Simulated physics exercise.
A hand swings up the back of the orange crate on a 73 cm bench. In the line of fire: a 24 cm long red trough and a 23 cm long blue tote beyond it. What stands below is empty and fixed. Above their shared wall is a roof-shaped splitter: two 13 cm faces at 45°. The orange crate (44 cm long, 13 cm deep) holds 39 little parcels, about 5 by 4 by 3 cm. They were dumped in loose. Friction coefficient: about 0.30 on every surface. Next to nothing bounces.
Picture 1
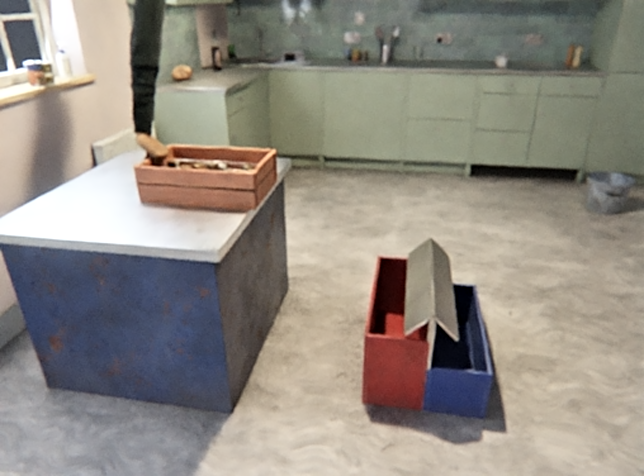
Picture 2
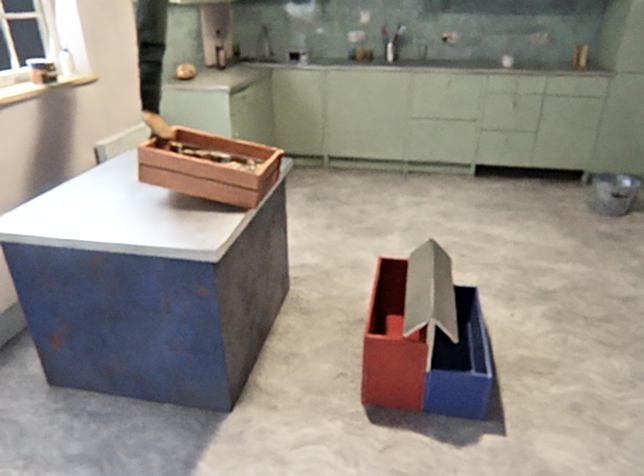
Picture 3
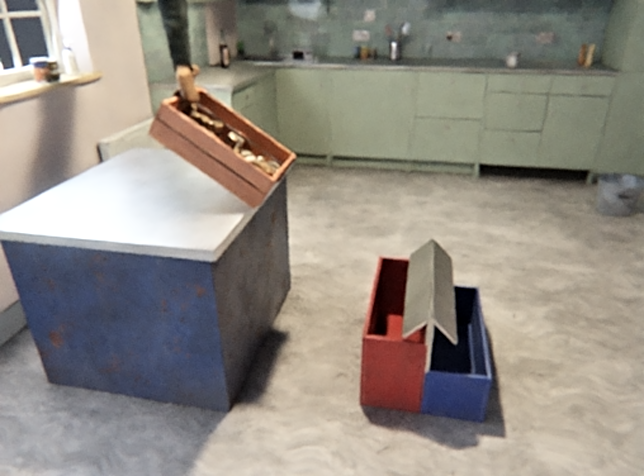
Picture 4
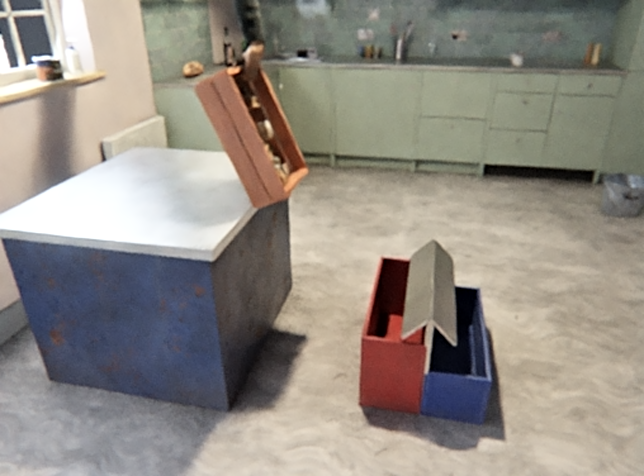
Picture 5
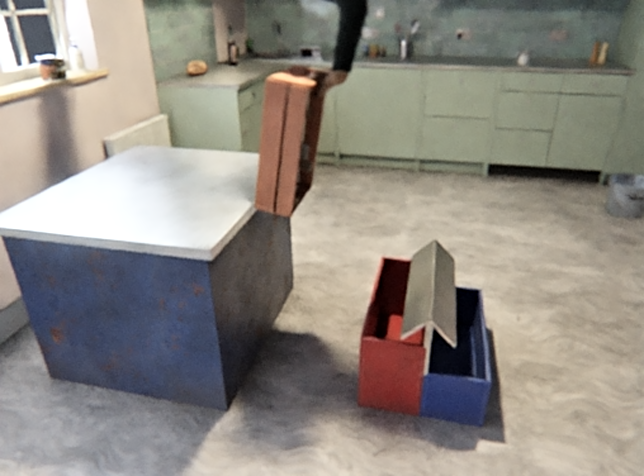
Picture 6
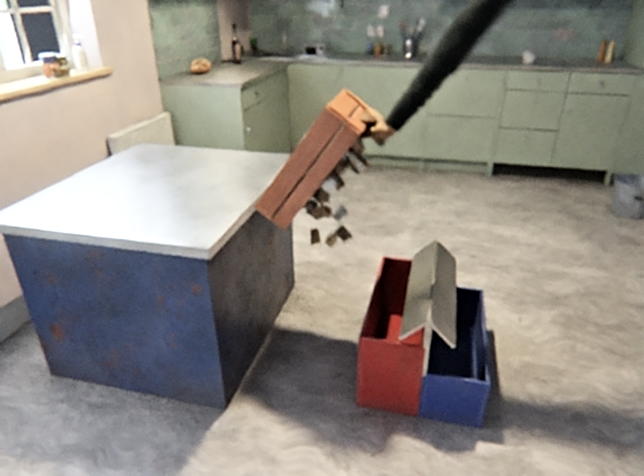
In a kitchen with pale green cabinets, an orange crate of small parcels sits on a white-topped blue bench, near a red trough and blue tote topped by a roof-shaped splitter. A hand swings up the crate's back, tilting it steeply rightward past upright, and several parcels tumble out into the air.
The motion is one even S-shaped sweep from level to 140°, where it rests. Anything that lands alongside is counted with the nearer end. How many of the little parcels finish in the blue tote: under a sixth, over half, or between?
Expect under a sixth of the load in the blue tote.
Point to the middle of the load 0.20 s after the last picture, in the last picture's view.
At about (360, 284).
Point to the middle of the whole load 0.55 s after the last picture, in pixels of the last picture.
Near (362, 349).
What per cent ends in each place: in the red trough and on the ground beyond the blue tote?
Roughly 25 and 15 per cent.
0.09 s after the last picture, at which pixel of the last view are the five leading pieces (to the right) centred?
At about (409, 201).
Then, 0.09 s after the last picture, tilt 137°; 6 still in the orange crate and 33 in the air.
Then, 0.20 s after the last picture, tilt 140°; 6 in the red trough, 4 on the ground short of the red trough and 29 in the air.
Then, 0.35 s after the last picture, tilt 140°; 9 in the red trough, 19 on the ground short of the red trough, 2 on the ground beyond the blue tote and 9 in the air.
Outcome (0.55 s after the last picture), 10 in the red trough, 23 on the ground short of the red trough and 6 on the ground beyond the blue tote. Asked share, 0 of 39, 0 per cent.
